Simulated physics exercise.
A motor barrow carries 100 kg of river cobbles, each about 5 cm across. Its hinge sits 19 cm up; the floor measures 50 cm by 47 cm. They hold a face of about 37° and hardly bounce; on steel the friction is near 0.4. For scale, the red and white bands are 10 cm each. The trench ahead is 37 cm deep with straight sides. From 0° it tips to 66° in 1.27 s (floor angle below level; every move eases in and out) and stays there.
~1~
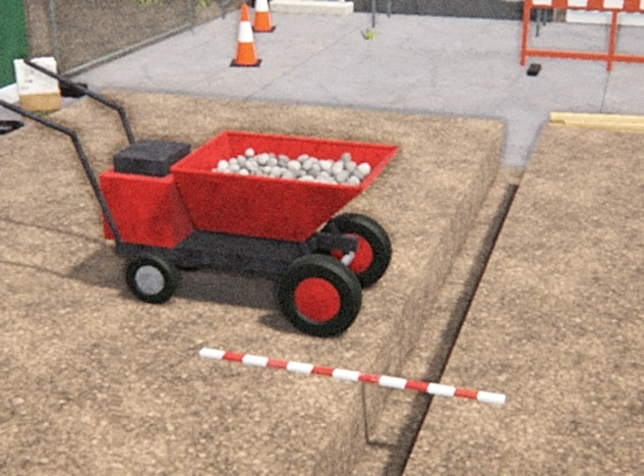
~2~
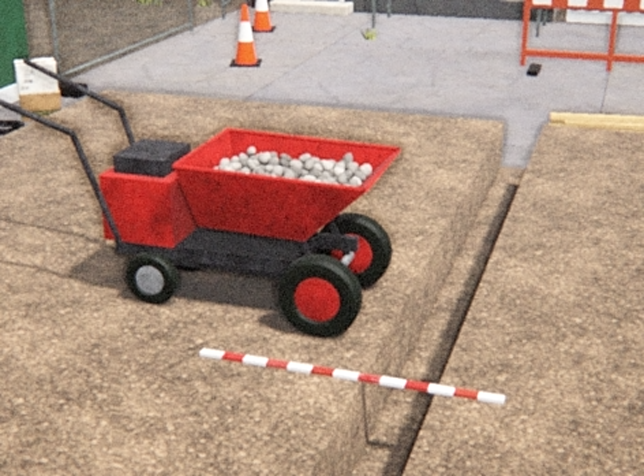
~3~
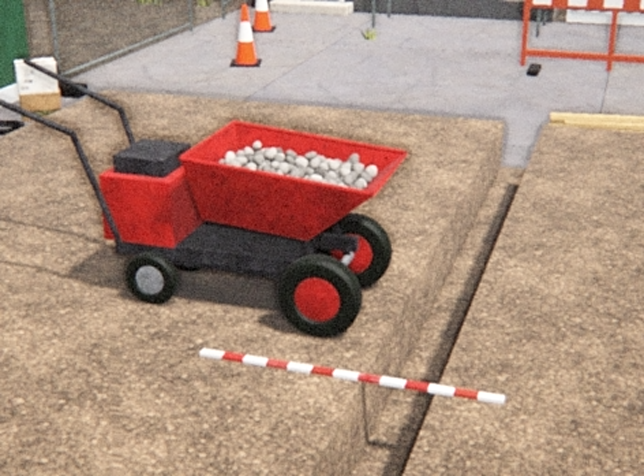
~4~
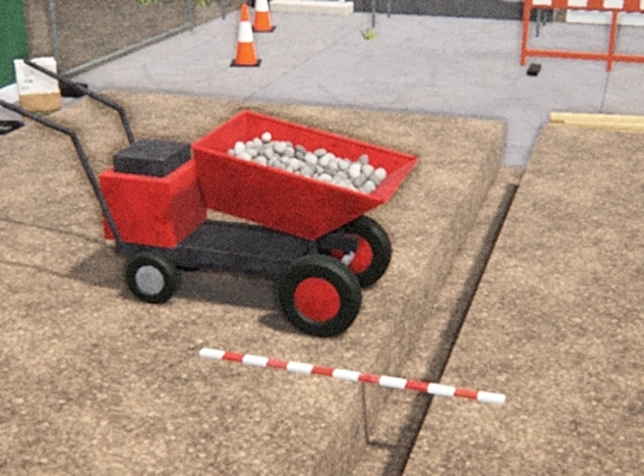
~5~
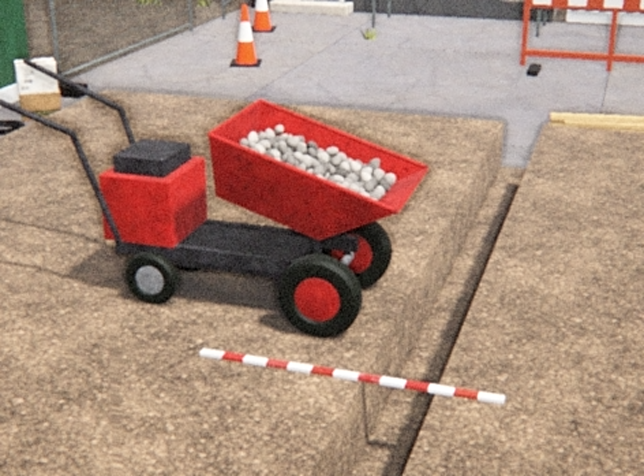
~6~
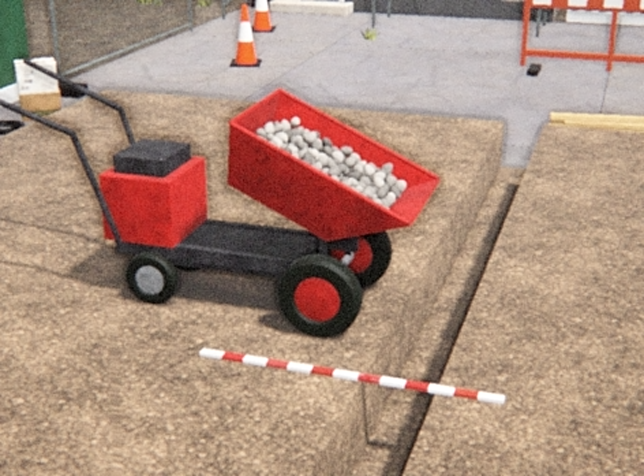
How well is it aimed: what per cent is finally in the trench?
About 14 per cent.
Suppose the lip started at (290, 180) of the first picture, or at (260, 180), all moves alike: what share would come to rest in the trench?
About 90 and 90 per cent.
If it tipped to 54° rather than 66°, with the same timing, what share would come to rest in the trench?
Then about 20 per cent.
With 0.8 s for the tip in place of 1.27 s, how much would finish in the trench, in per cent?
It would be near 10 per cent.
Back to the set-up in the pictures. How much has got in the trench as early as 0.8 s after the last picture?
About 0 per cent by then.
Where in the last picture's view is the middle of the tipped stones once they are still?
Around (518, 331).
Then, 0.4 s after the last picture the floor is at 56°, 100 % in the skip; the foremost stones are at (436, 257).
Then, 0.8 s after the last picture the floor is at 66°, 65 % in the skip, 35 % past the trench; the foremost stones are at (540, 331).
Then, 1.2 s after the last picture the floor is at 66°, 22 % in the skip, 78 % past the trench; the foremost stones are at (643, 345).
Then, 3.1 s after the last picture the floor is at 66°, 0 % in the skip, 14 % in the trench, 86 % past the trench; the foremost stones are past the picture's edge.
